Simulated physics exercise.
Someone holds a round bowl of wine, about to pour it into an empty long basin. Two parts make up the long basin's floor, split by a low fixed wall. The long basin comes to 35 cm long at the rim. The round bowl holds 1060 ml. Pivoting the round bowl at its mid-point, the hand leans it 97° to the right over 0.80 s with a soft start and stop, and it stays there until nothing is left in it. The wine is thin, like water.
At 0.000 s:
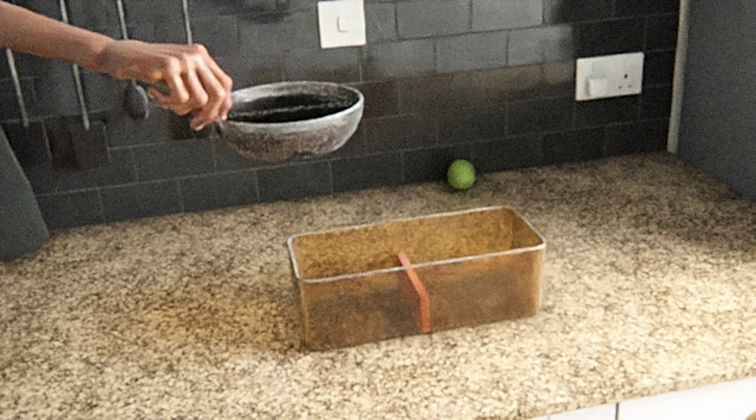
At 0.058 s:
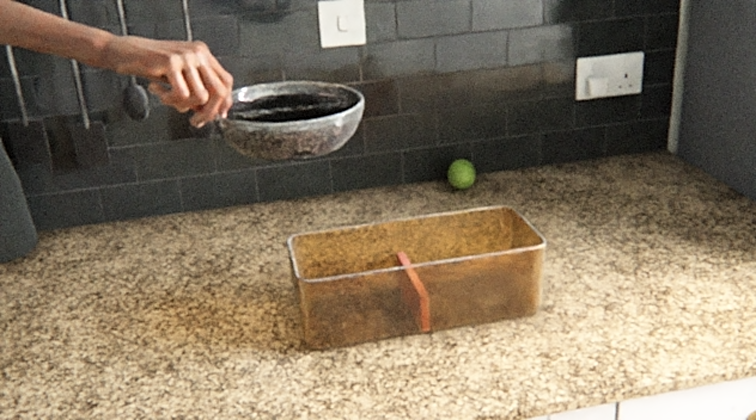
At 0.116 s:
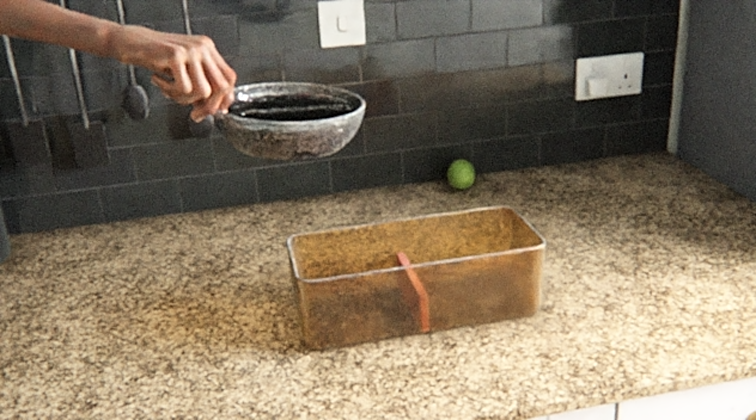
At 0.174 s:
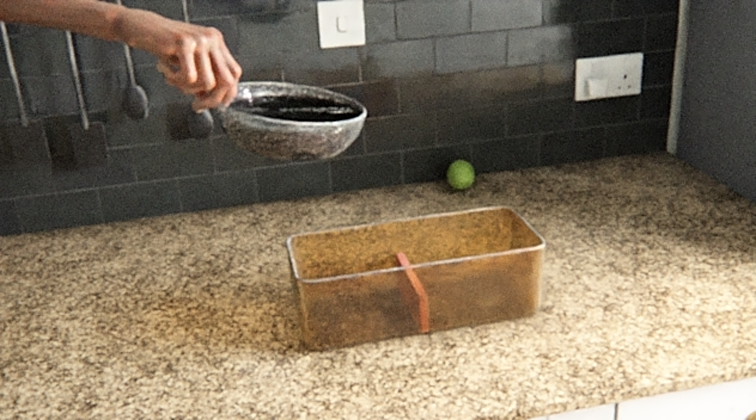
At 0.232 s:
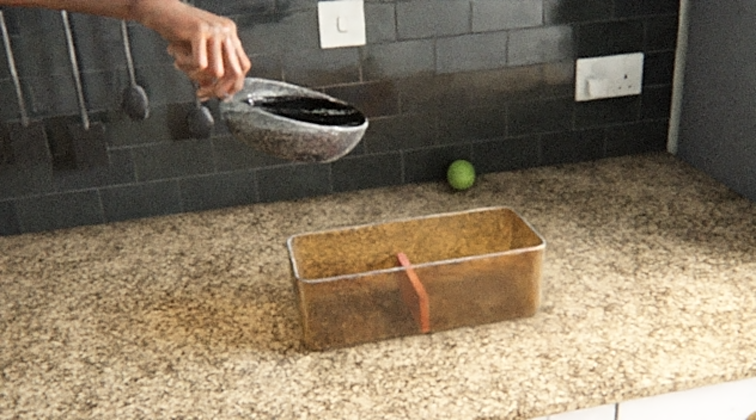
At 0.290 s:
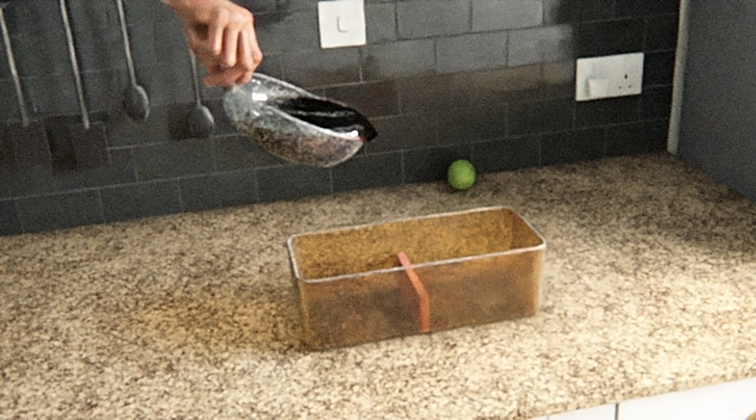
A hand tilts a round bowl of dark wine rightward above a long divided basin.
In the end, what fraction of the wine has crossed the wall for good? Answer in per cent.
In the end about 51 per cent has crossed for good.
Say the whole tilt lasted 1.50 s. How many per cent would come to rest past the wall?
In that case some 65 per cent.
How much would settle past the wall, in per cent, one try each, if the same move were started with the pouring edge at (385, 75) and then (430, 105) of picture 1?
In order, 70 and 80 per cent.
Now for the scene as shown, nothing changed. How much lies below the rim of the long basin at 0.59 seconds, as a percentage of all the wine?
Some 34 per cent.
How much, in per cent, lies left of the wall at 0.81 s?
The left part holds close to 34 per cent.
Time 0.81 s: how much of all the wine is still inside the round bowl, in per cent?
Near 1 percent, more or less.
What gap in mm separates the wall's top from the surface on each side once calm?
Some 40 mm on the left and 36 mm on the right.
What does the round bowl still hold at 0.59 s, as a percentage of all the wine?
Around 10 percent.
Then, 0.59 s in, the tilt is 82° and 10 per cent is still to pour, 3 is left of the wall and 32 right of it.
Then, 0.81 s in, the tilt is 97° and 1 per cent is still to pour, 35 is left of the wall and 48 right of it.
Then, 1.05 s in, the tilt is 97° and 0 per cent is still to pour, 39 is left of the wall and 51 right of it.
Then, 1.30 s in, the tilt is 97° and 0 per cent is still to pour, 39 is left of the wall and 51 right of it.
Finally, 39 per cent lies left of the wall, 51 right of it and 9 outside.
